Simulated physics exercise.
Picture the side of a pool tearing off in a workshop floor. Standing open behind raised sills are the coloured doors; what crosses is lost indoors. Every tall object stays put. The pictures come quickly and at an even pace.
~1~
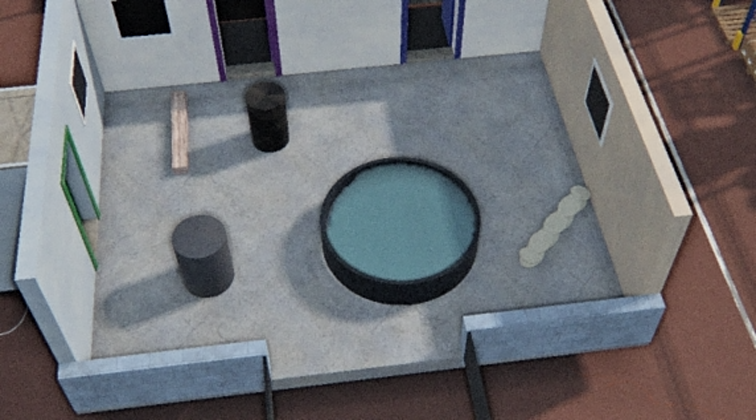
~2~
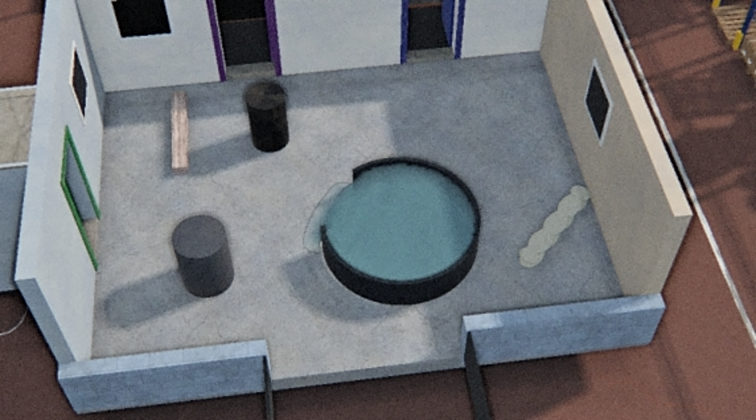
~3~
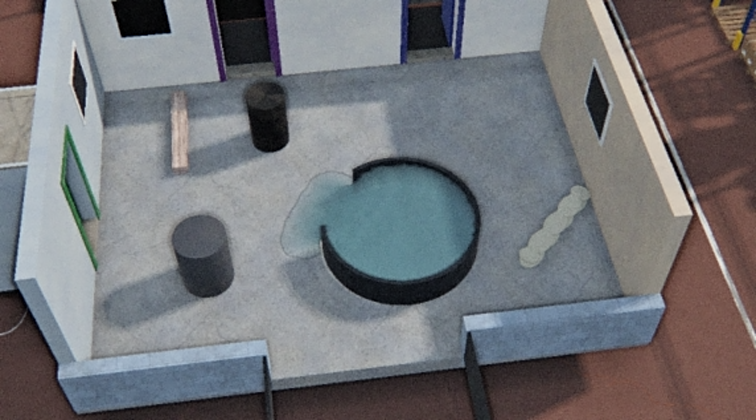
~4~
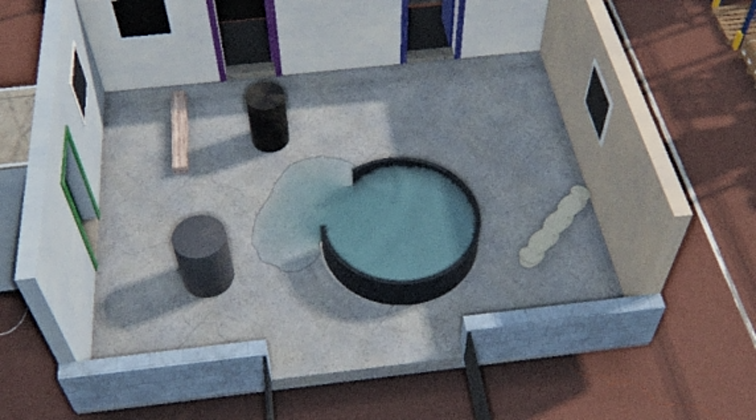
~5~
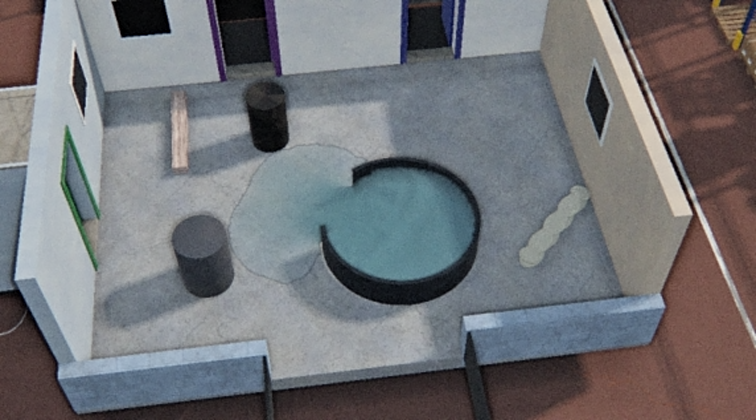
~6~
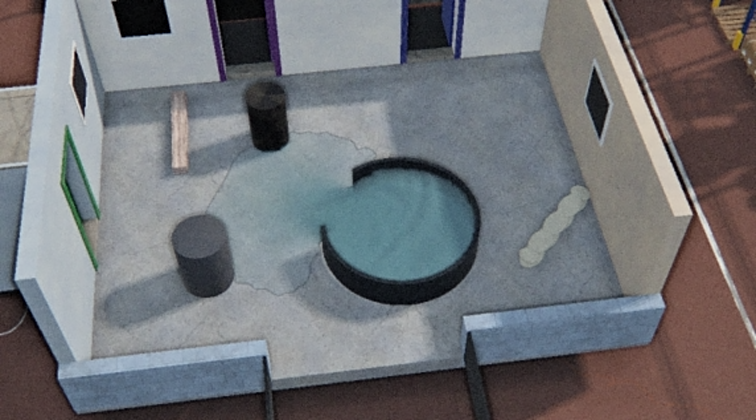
At the start, a round dark-rimmed tank of blue-green water stands whole and still on a grey floor between low walls. A gap opens in its left side and water pours out, spreading leftward in a thin, widening sheet toward the two dark cylinders.
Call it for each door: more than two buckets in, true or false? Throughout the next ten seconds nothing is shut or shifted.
Blue door false, purple door false, green door true.
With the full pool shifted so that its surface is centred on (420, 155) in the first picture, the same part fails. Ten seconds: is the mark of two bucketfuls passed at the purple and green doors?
The purple door door exceeds the limit, and the green door door exceeds the limit.
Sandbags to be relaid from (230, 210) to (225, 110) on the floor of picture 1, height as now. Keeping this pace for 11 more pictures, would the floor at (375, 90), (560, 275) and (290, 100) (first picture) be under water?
First spot still bare, second spot still bare, third spot inundated.
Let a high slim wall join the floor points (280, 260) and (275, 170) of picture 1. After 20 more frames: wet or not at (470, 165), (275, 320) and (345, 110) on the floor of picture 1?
Untouched, submerged, submerged.
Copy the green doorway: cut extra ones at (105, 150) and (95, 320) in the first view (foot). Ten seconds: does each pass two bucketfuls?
Taking them in the order asked, one ends up above, the other ends up below.
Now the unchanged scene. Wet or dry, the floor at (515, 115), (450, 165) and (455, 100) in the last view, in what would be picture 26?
First spot spared, second spot spared, third spot spared.
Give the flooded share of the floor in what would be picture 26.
It comes out near 40 percent.
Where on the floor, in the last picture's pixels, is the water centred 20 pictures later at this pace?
It's close to (294, 196).
A moment on, water covers 20 % of the floor; the blue door not reached, the purple door not reached, the green door not reached.
Next, water covers 30 % of the floor; the blue door not reached, the purple door wet at the sill, nothing in, the green door under two buckets in.
Then, water covers 40 % of the floor; the blue door wet at the sill, nothing in, the purple door wet at the sill, nothing in, the green door over two buckets in.
Later, water covers 60 % of the floor; the blue door wet at the sill, nothing in, the purple door under two buckets in, the green door far over two buckets in.
In the end, water covers 80 % of the floor; the blue door wet at the sill, nothing in, the purple door under two buckets in, the green door far over two buckets in.
